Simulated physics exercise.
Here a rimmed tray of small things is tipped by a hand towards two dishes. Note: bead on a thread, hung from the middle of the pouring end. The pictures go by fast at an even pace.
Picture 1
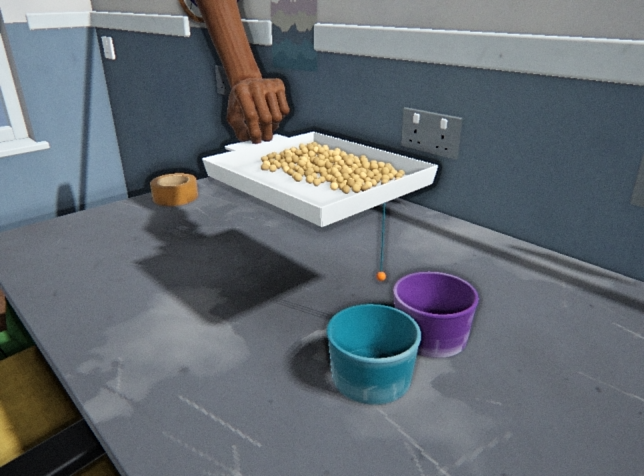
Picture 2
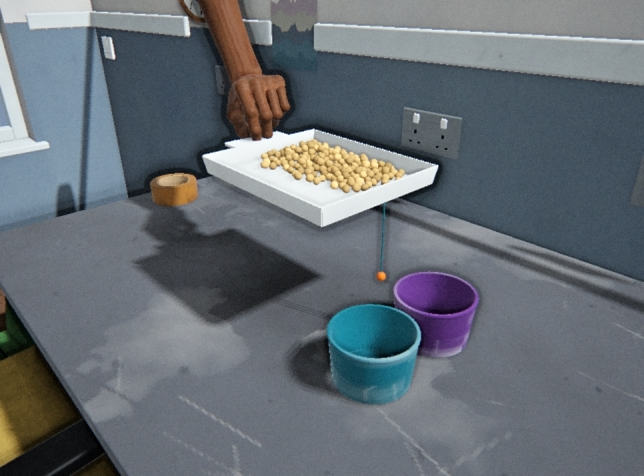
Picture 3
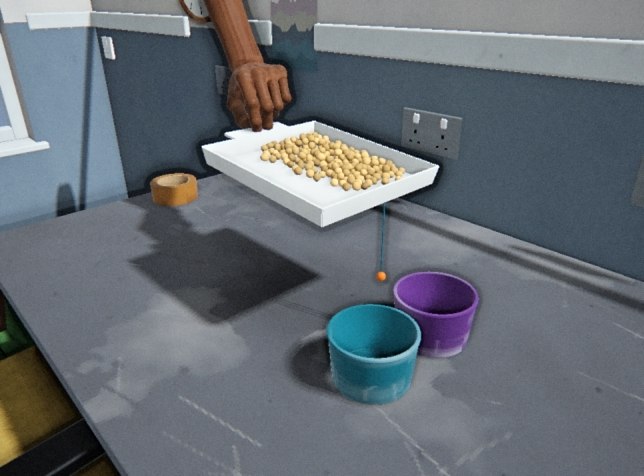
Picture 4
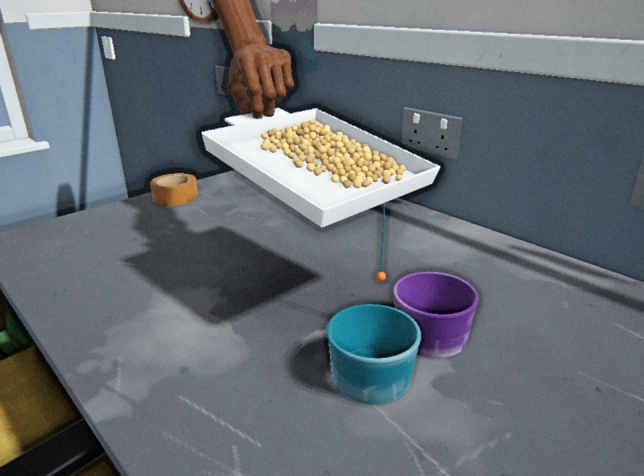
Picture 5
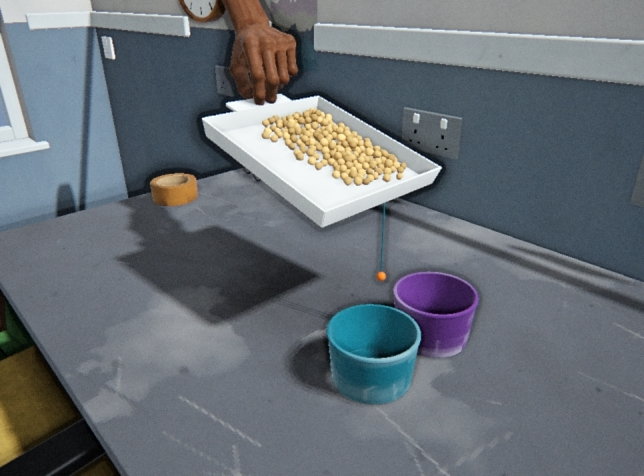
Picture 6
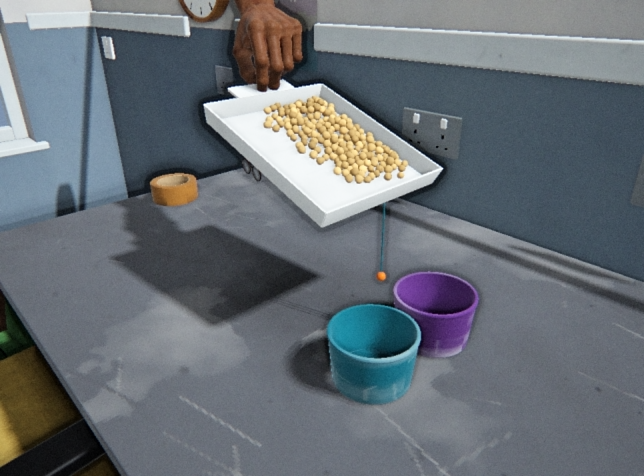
On a scuffed grey worktop, a teal dish and a purple one sat below a white tray of dried chickpeas while a hand raised its far end, steadily tilting it towards them.
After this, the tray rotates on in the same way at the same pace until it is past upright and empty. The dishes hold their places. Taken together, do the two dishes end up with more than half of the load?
I expect the catch to be a majority.
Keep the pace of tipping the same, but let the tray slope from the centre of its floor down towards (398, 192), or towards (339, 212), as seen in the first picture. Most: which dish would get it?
In turn: Right; the left one.
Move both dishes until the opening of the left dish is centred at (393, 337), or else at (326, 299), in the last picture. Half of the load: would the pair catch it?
Try 1: In excess of half; try 2: Not up to half.
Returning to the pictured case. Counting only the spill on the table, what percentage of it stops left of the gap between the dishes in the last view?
Looks like close to 0 per cent of it.
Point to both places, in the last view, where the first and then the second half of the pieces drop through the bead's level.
Points: About (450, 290), then about (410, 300).
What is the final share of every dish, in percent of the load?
For the left dish 20 per cent, for the right dish 50.
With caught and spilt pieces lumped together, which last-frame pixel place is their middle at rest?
(435, 340).
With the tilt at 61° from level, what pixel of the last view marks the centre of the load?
I'd put the middle of the pieces at roughly (388, 162).
Shortly afterwards, tray tipped steeply; all but a few on the tray; only a few in the air.
Next, tray tipped right over; the bulk on the tray; only a few in the left dish; a little in the right dish; a little outside both; only a few in the air.
Some moments later, tray tipped past a quarter turn; near a quarter in the left dish; near half in the right dish; near a quarter outside both.
In the end, tray tipped past a quarter turn; near a quarter in the left dish; near half in the right dish; near a quarter outside both.
